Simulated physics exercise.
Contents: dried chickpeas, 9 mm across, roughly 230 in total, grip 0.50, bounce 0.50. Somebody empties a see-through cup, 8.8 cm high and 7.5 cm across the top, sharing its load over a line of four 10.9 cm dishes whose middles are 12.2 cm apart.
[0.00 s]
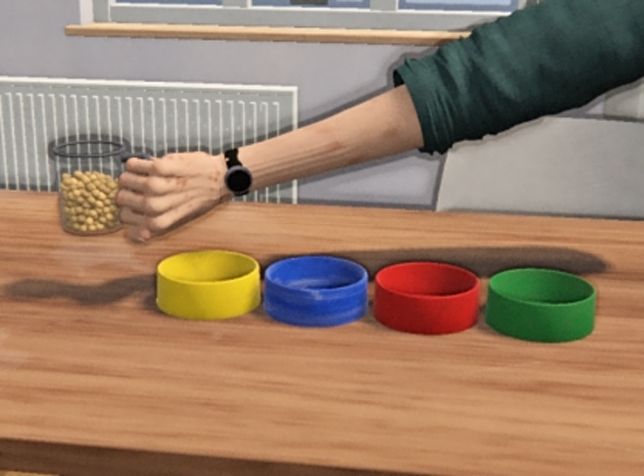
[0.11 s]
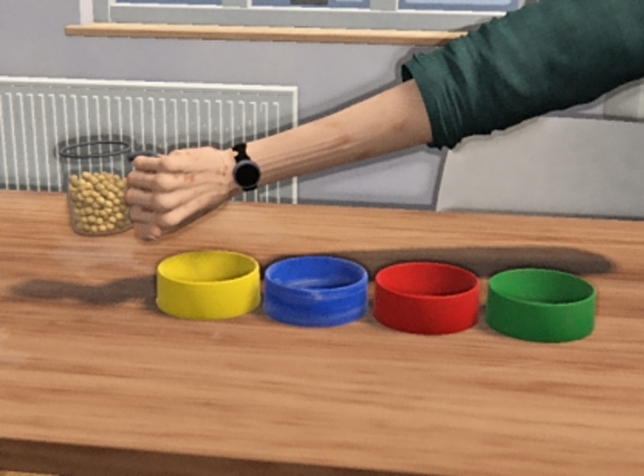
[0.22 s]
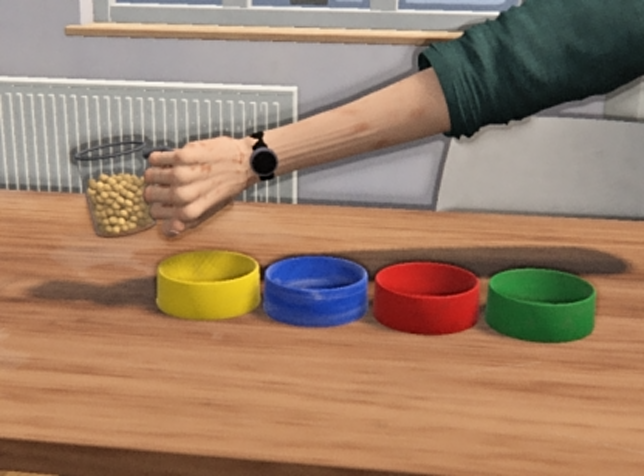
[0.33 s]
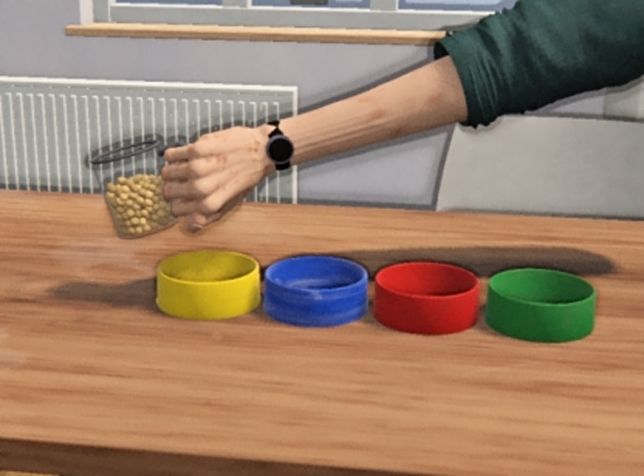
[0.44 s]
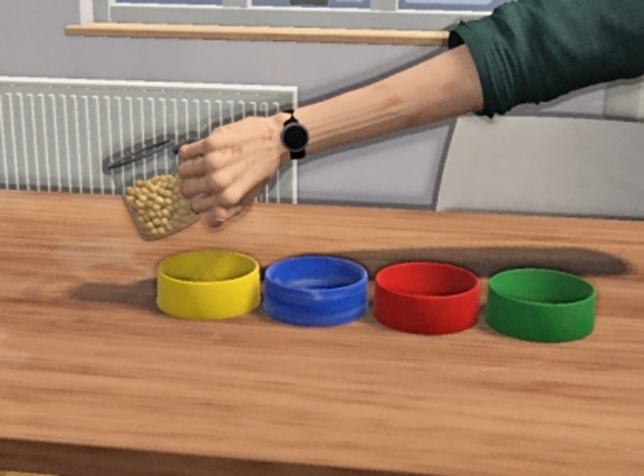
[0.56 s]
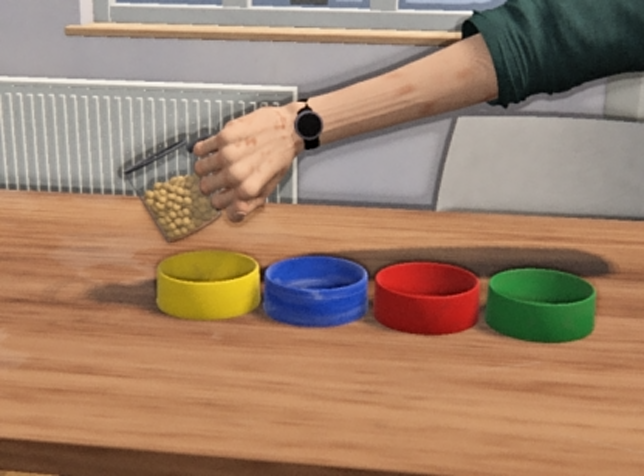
An arm in a dark green sleeve with a black wristwatch reaches in from the right, holding a clear cup of dried chickpeas above a wooden table, seen from a fixed, slightly raised view. Four dishes, yellow, blue, red and green from left to right, stand before a radiator and window. The hand moves the cup rightward toward the yellow dish, tilting it steadily, chickpeas still inside.
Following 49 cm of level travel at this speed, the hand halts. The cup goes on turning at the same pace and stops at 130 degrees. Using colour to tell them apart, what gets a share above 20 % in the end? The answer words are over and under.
Red: Over. Blue: Under. Green: Under. Yellow: Under. Counter: Under.
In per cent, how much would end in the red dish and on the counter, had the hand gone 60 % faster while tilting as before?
Red: 20; counter: 30.
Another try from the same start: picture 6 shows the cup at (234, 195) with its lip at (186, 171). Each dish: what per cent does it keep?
The red dish keeps 30, the blue one 0, the green one 40 and the yellow one 0.
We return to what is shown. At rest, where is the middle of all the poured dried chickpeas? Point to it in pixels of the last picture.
My guess is close to (428, 300).
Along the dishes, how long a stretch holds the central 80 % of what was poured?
Roughly 8 cm of the row.
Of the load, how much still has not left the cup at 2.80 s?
Roughly 0 in a hundred.
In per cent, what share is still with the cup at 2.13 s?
Roughly 65 in a hundred.
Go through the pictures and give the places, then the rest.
The first picture shows cup at (91, 188), tilt 0 degrees, lip at (56, 148), moved 0.0 cm; middle of the pieces at (89, 201); yellow dish at (208, 267); blue dish at (316, 273); red dish at (427, 280); green dish at (542, 287).
The second picture shows cup at (100, 189), tilt 3 degrees, lip at (63, 150), moved 1.0 cm; middle of the pieces at (99, 202).
The third picture shows cup at (119, 189), tilt 9 degrees, lip at (78, 154), moved 3.1 cm; middle of the pieces at (119, 203).
The fourth picture shows cup at (137, 190), tilt 15 degrees, lip at (94, 159), moved 5.3 cm; middle of the pieces at (139, 204).
The fifth picture shows cup at (156, 191), tilt 21 degrees, lip at (110, 165), moved 7.4 cm; middle of the pieces at (159, 204).
The sixth picture shows cup at (175, 192), tilt 28 degrees, lip at (127, 171), moved 9.6 cm; middle of the pieces at (179, 205); yellow dish at (208, 267); blue dish at (316, 273); red dish at (427, 280); green dish at (542, 287). Its pace works out near 55 degrees a second; the hand travels 19 cm a second.
After 1.50 s, tilt 80 degrees; cup holds 100 %.
Then, at 2.13 s, tilt 116 degrees; cup holds 65 %, red 30 %, blue 5 %.
After 2.80 s, tilt 130 degrees; cup holds 0 %, red 90 %, blue 5 %.
By 3.1 s all is still; red 90 %, blue 5 %, green 0 %, yellow 0 %, counter 5 %.
